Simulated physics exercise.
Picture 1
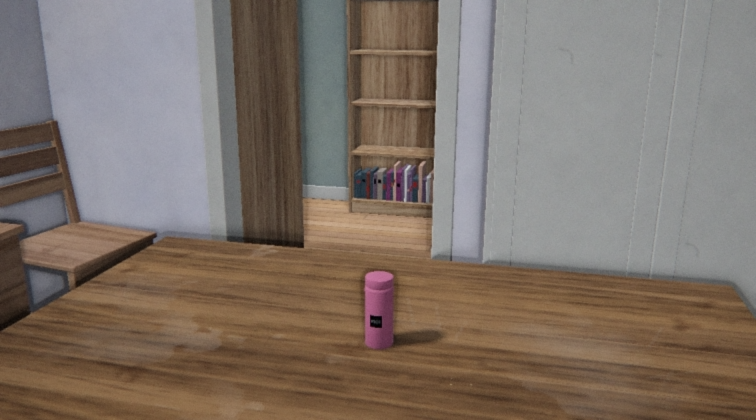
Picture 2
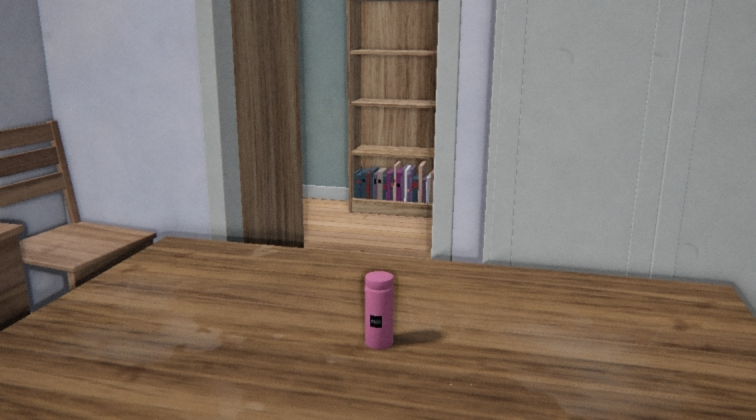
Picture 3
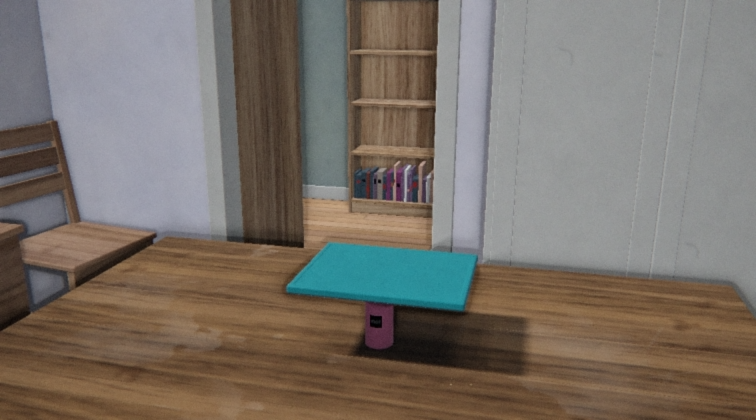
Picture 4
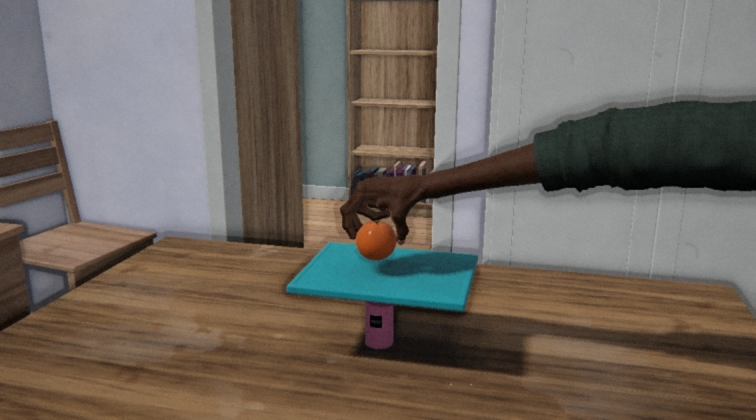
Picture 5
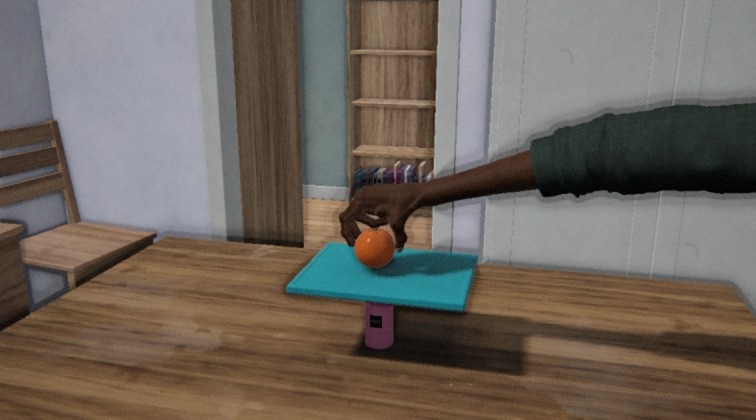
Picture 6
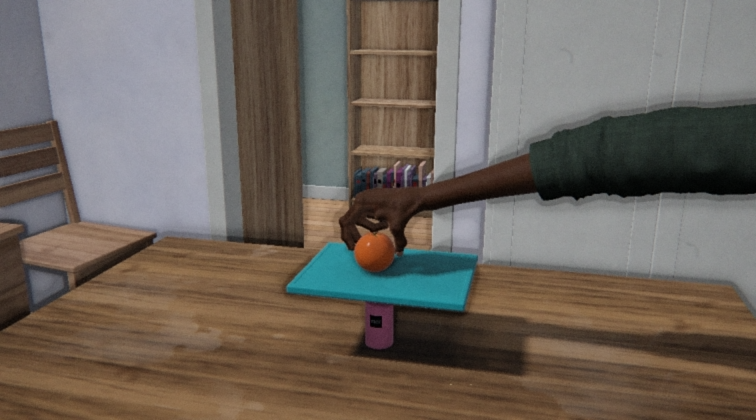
A hand lowers an orange tomato onto a teal board resting on a pink shaker.
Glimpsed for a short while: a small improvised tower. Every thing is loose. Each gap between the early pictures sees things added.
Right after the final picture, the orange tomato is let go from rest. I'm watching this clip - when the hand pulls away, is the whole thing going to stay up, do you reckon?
Yes, it stays up.
Then, 0.20 s on from there, no change.
Then, 0.70 s on from there, orange tomato resting near (375, 252).
In the end, all 3 unmoved. At the end, from the last picture's camera, orange tomato near (375, 252). The stack keeps its balance.
